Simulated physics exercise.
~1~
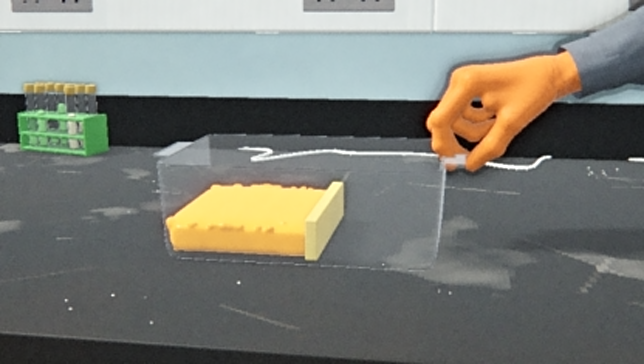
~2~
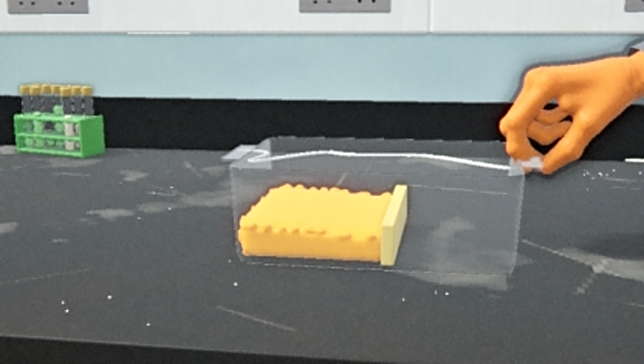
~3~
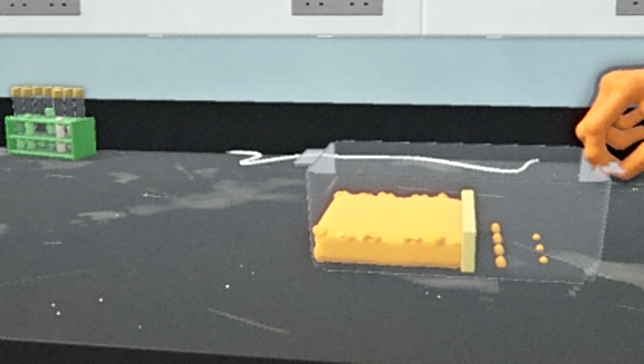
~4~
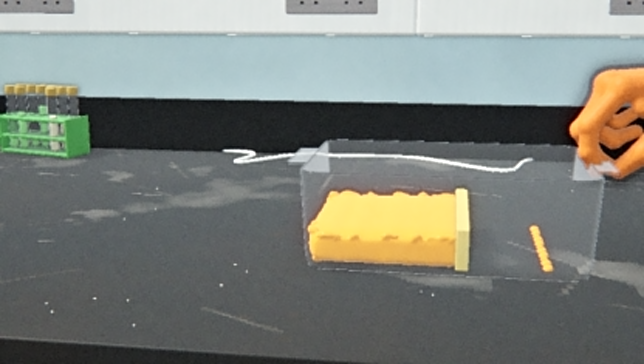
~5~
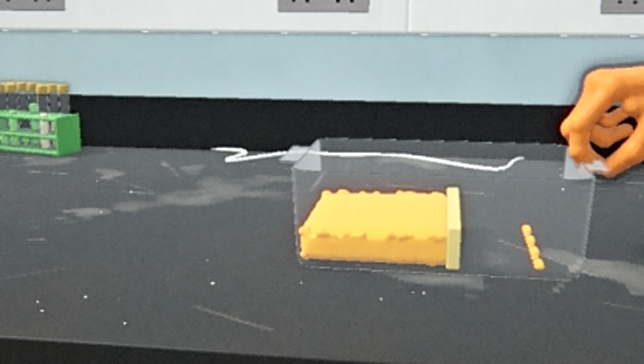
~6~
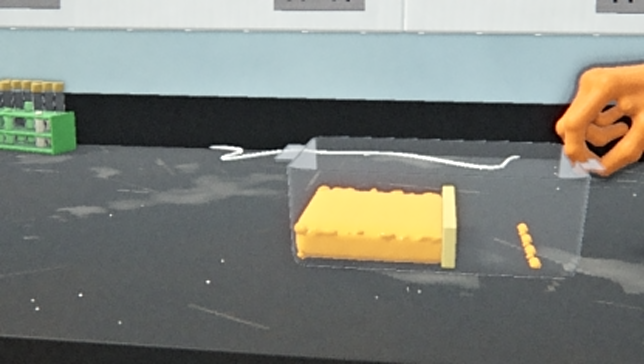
To begin with, a clear box sits on a dark, scuffed worktop, with orange juice filling the space left of a pale yellow divider and nothing on the right. An orange-gloved hand grips the box's right end and pulls it to the right, past a white line lying behind it. As the box travels, the juice stays behind the divider at first. Then a few small orange drops appear on the empty right side. The box comes to rest with the hand still at its end, nearly all the juice on the left and a thin orange streak on the right.
